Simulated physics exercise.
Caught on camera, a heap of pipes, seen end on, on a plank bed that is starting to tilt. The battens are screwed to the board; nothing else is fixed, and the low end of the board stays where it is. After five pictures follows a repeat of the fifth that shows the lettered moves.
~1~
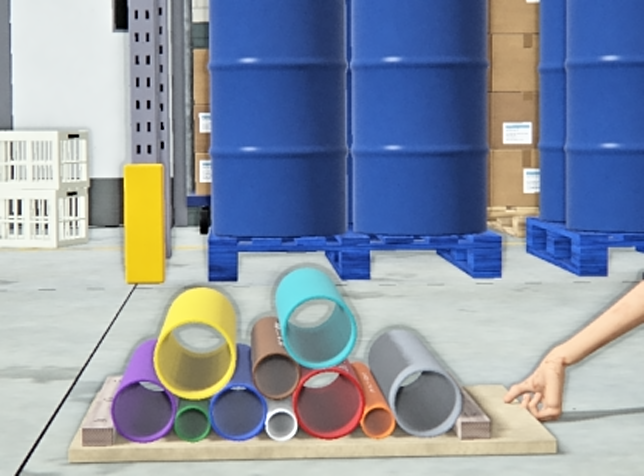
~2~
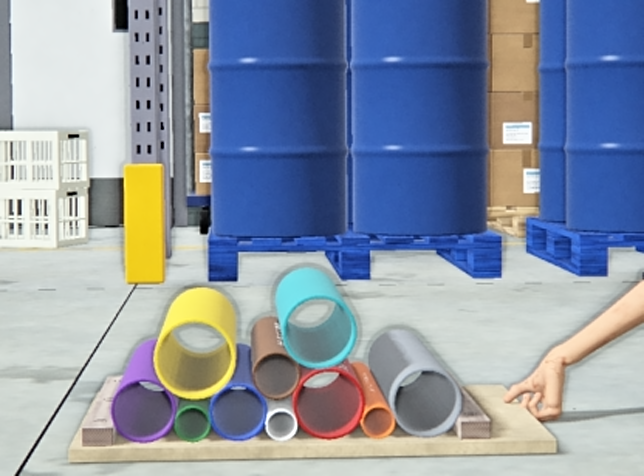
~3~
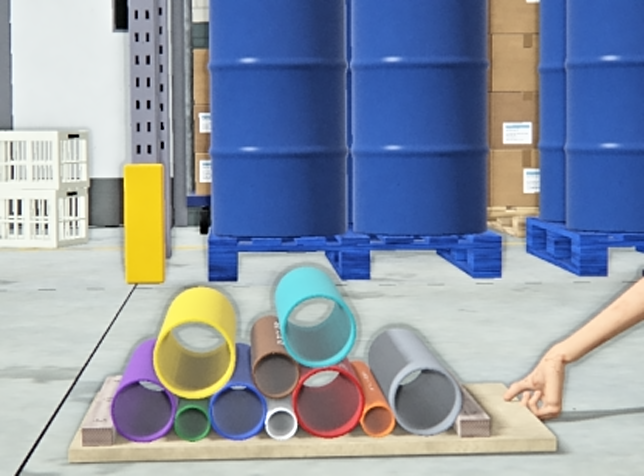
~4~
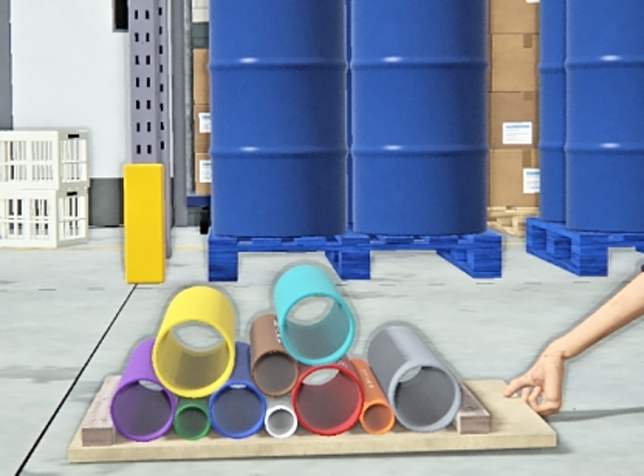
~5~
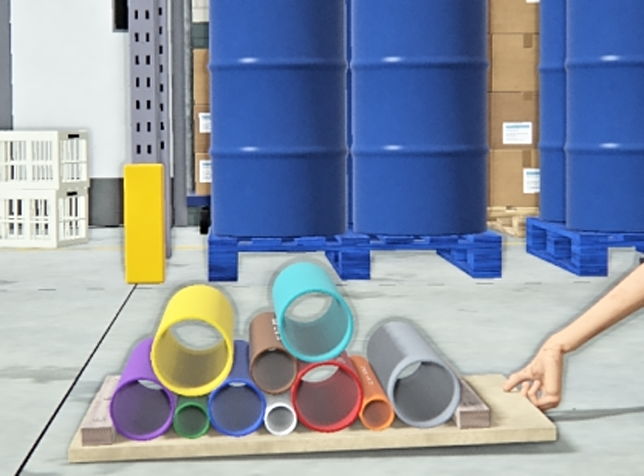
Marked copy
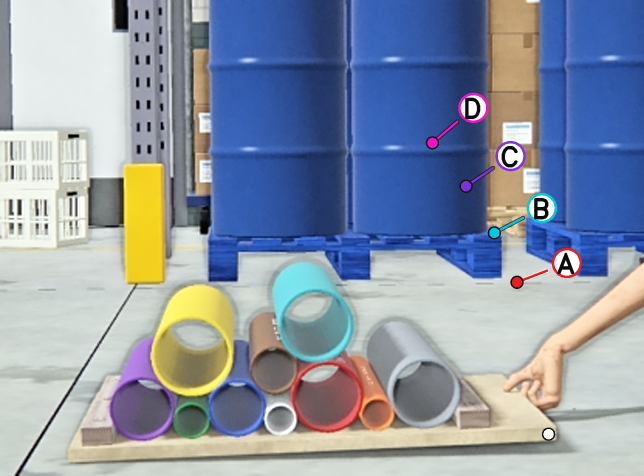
On a warehouse floor, a hand slowly raising the right end of a plank bed slightly, coloured pipes staying heaped between battens.
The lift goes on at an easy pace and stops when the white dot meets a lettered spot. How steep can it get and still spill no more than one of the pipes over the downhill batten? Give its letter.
Lift it to D and no more.
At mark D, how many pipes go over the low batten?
It comes to none.
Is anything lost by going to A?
No, at A.
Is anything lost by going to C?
No.
On the marked copy, A at (517, 282); B at (495, 233); C at (466, 186); D at (432, 143); the white dot at (549, 434).
With D. Early on, board at 21°.
Further on, board at 40°.
At the end, board at 40°, none over the low batten.
As for the rest, A none over the low batten; B none over the low batten; C none over the low batten.
